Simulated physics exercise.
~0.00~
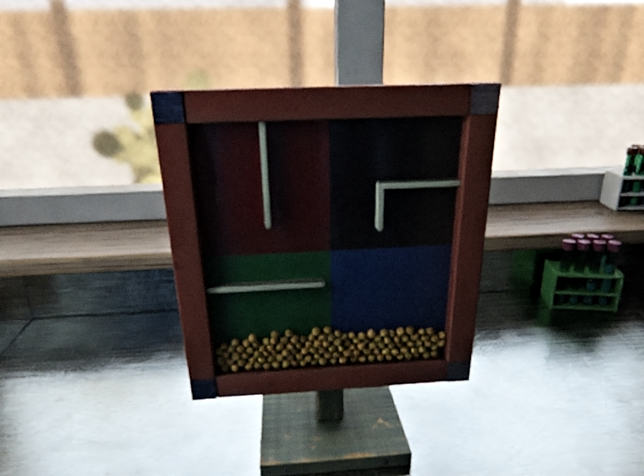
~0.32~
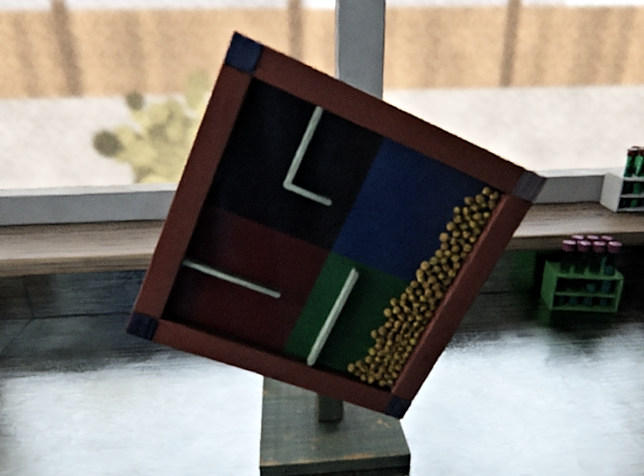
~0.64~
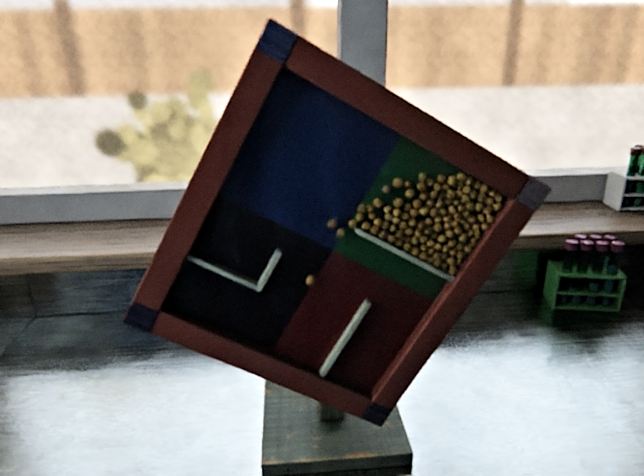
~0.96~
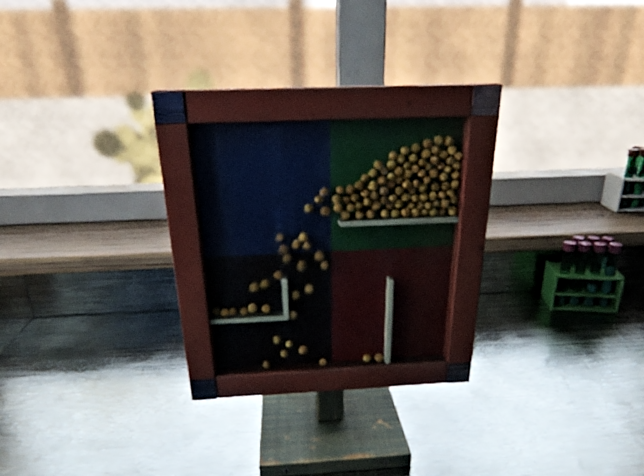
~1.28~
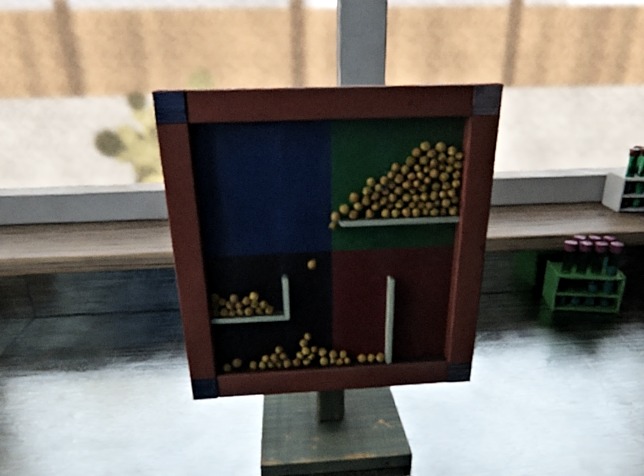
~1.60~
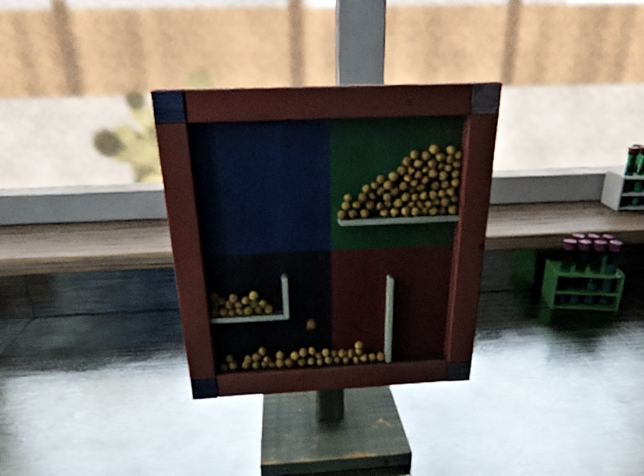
A square maze box with four coloured quarters turned counterclockwise until it was upside down, and its yellowish beads slid and spilled inside, ending with most heaped on the green quarter's ledge, others in black, and a few in red.
